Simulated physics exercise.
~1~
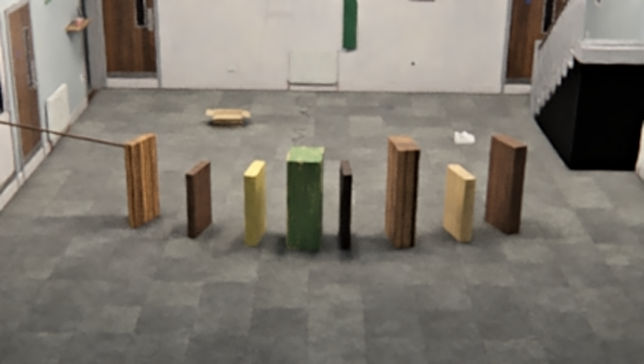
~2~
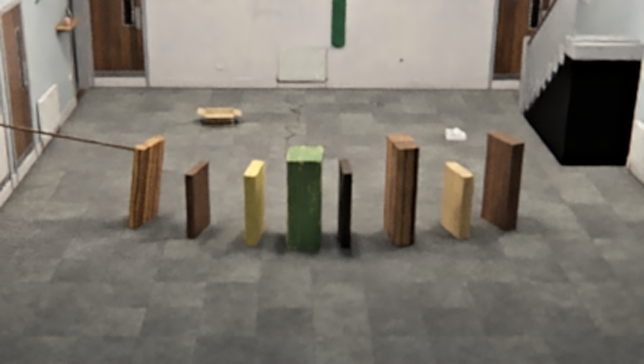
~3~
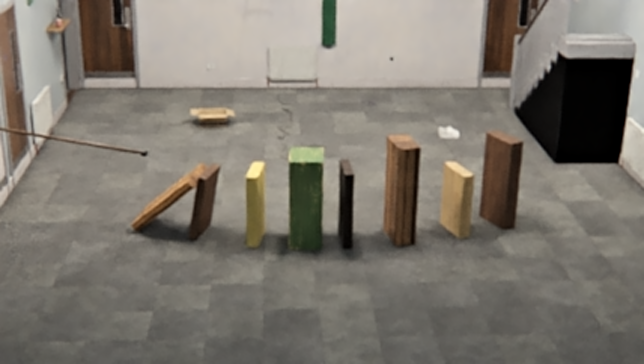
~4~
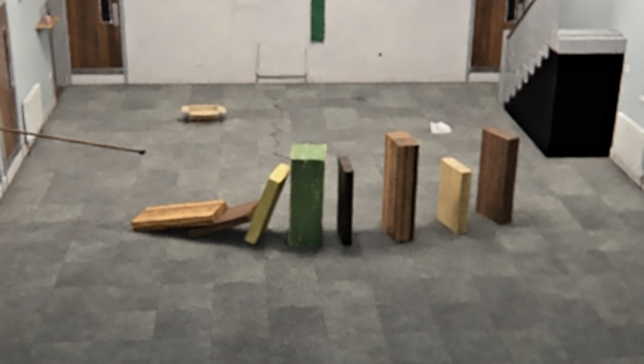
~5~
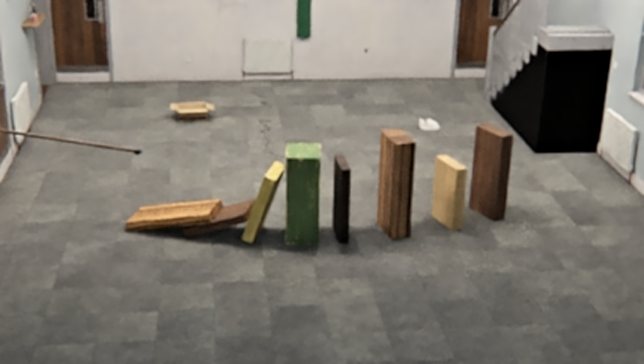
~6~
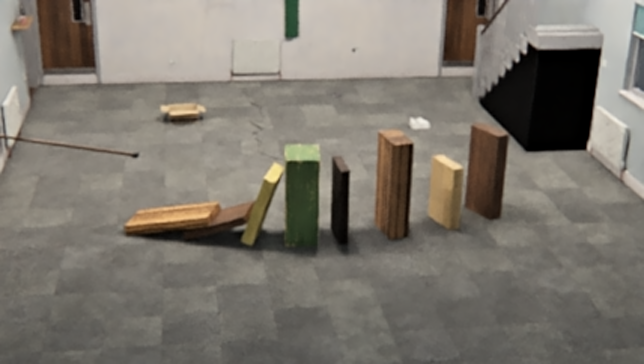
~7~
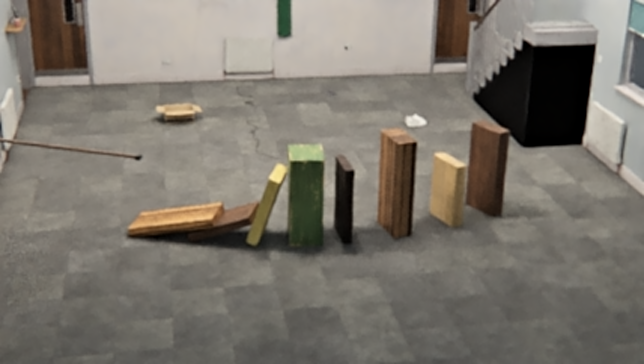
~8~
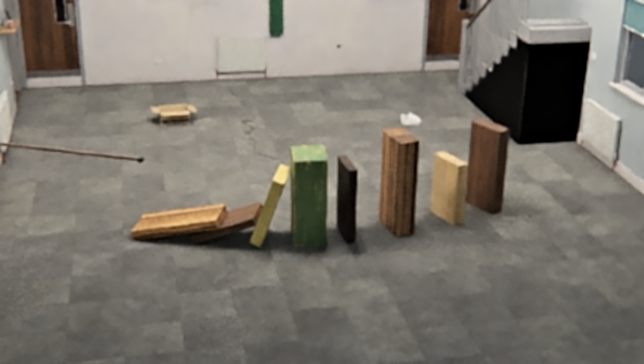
Pole-tipped wooden board toppling onto its dark brown neighbour, which falls against a yellow board left leaning on an unmoved green one.
